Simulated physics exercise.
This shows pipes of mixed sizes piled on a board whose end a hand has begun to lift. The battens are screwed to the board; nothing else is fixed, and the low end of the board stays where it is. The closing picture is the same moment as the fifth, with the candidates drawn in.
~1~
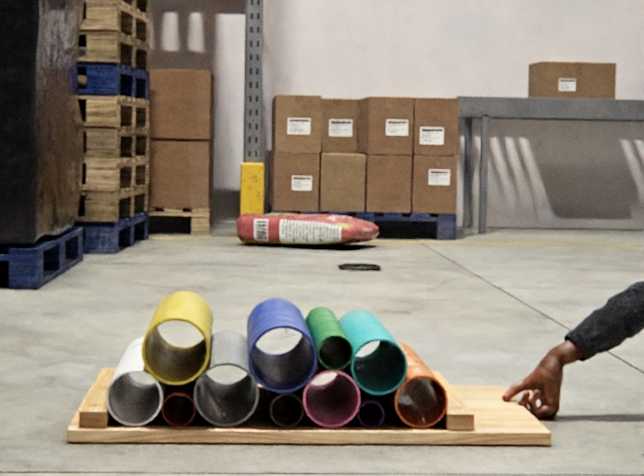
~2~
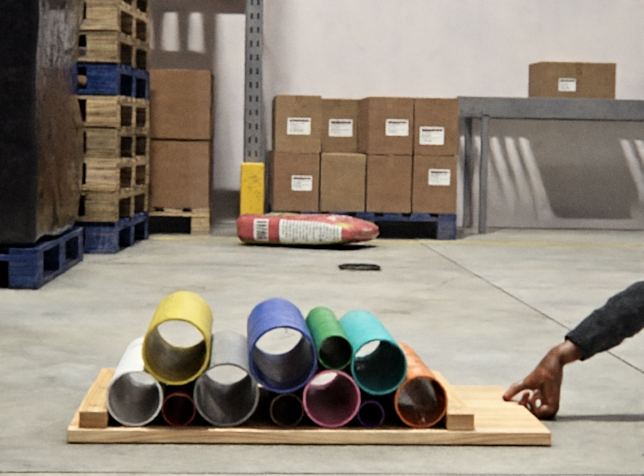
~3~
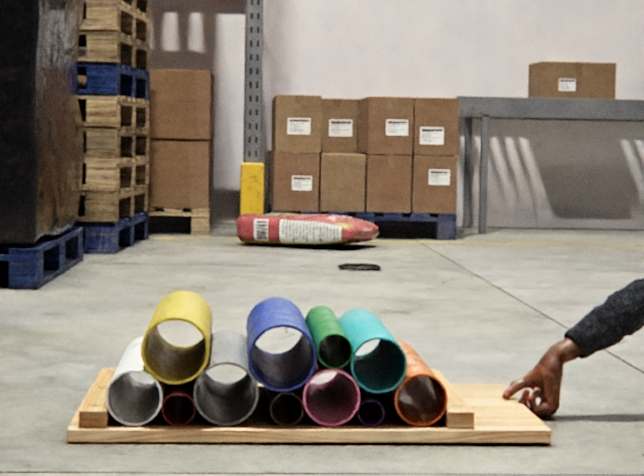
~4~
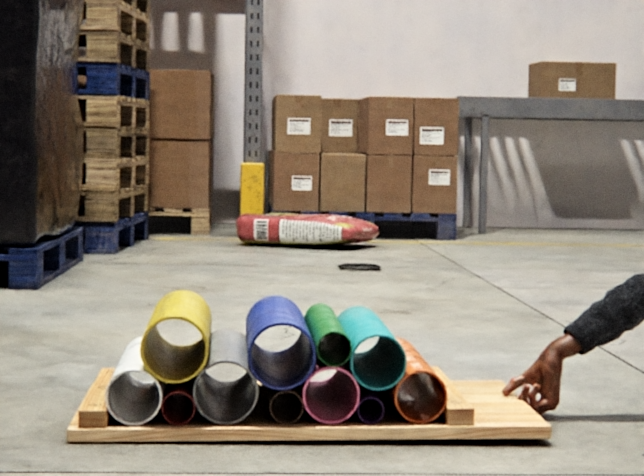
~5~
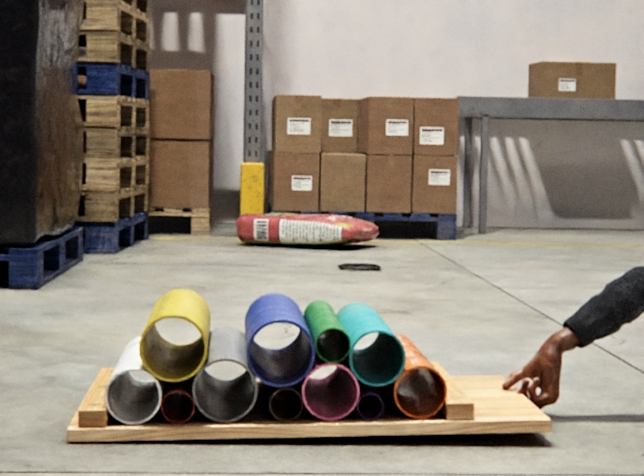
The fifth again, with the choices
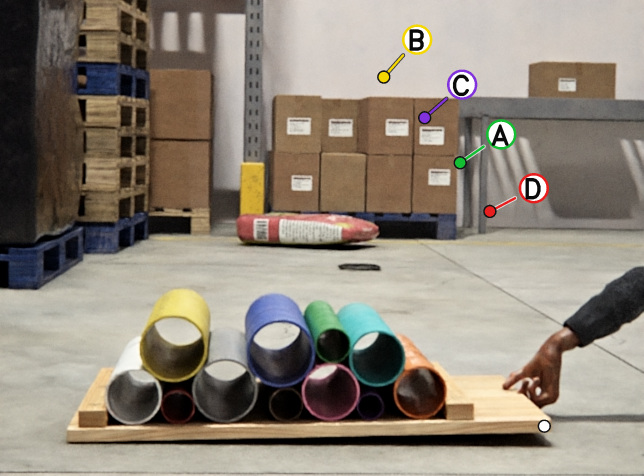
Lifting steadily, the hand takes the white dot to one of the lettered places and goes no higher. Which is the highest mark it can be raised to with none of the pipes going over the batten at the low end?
No higher than A.
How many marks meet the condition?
Two of them.
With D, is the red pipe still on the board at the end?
The red pipe: Yes.
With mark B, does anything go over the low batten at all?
Yes, at B.
On the marked copy, A at (460, 163); B at (384, 77); C at (425, 118); D at (490, 212); the white dot at (544, 426).
Following A. Soon after the start, board at 20°.
Later, board at 36°.
In the end, board at 36°, none over the low batten.
As for the rest, B eight over the low batten; C six over the low batten; D none over the low batten.
